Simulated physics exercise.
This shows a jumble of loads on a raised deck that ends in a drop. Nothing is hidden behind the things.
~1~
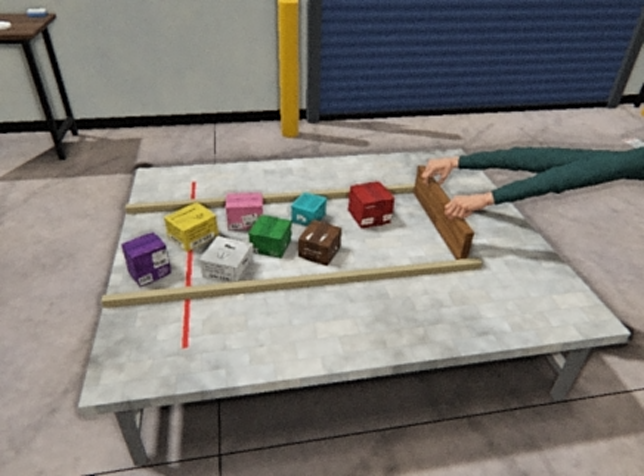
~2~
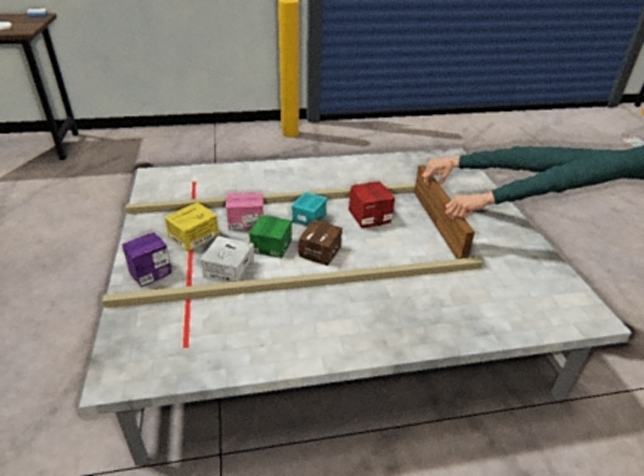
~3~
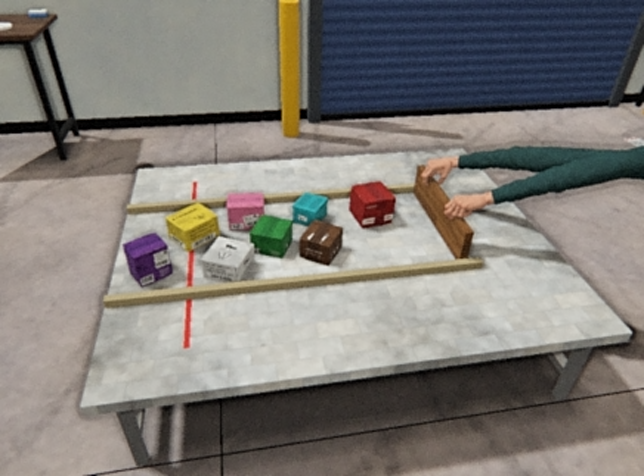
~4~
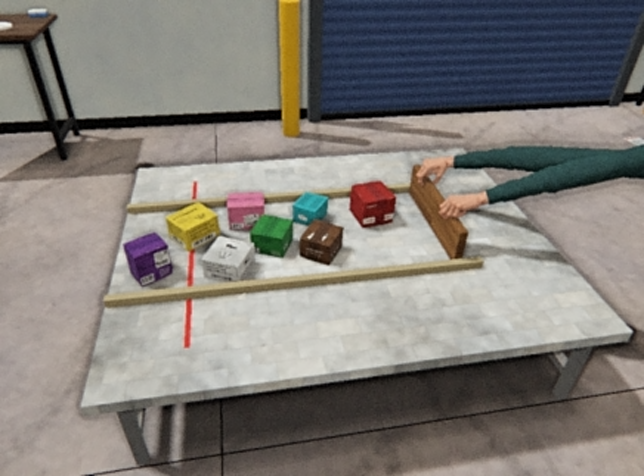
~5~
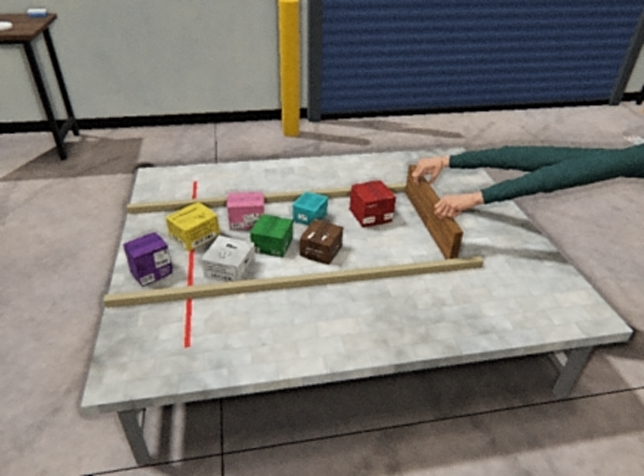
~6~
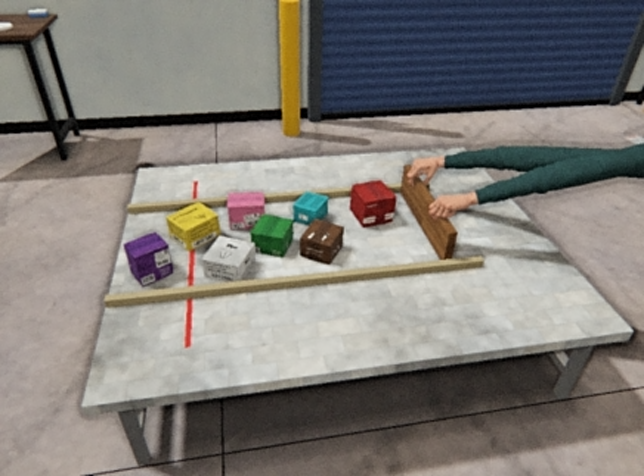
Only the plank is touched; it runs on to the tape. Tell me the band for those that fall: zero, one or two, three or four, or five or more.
The number that fall off is three or four.
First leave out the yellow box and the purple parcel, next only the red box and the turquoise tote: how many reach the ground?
It would be 1 and 1.
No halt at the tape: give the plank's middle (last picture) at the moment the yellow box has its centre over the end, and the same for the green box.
Its middle is around (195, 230) and around (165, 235).
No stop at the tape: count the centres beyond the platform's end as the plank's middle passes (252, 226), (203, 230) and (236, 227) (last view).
It would be 0, 2 and 0.
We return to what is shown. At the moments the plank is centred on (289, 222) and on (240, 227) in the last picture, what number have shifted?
By then 6, and 8.
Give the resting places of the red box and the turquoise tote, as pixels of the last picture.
First (173, 218), then (143, 218).
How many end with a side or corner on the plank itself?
It touches 2.
Soon after, none off yet; purple parcel at rest near (149, 259); yellow box at rest near (194, 226); white box at rest near (230, 260).
Then, none off yet; purple parcel at rest near (149, 259); yellow box moved a little near (180, 231); white box at rest near (230, 260).
Further on, none off yet; purple parcel moved a little near (140, 260); yellow box moved about its own width near (161, 236); white box moved about its own width near (184, 271).
At rest, the number that fall off is three or four; fallen, pink parcel, yellow box and purple parcel.
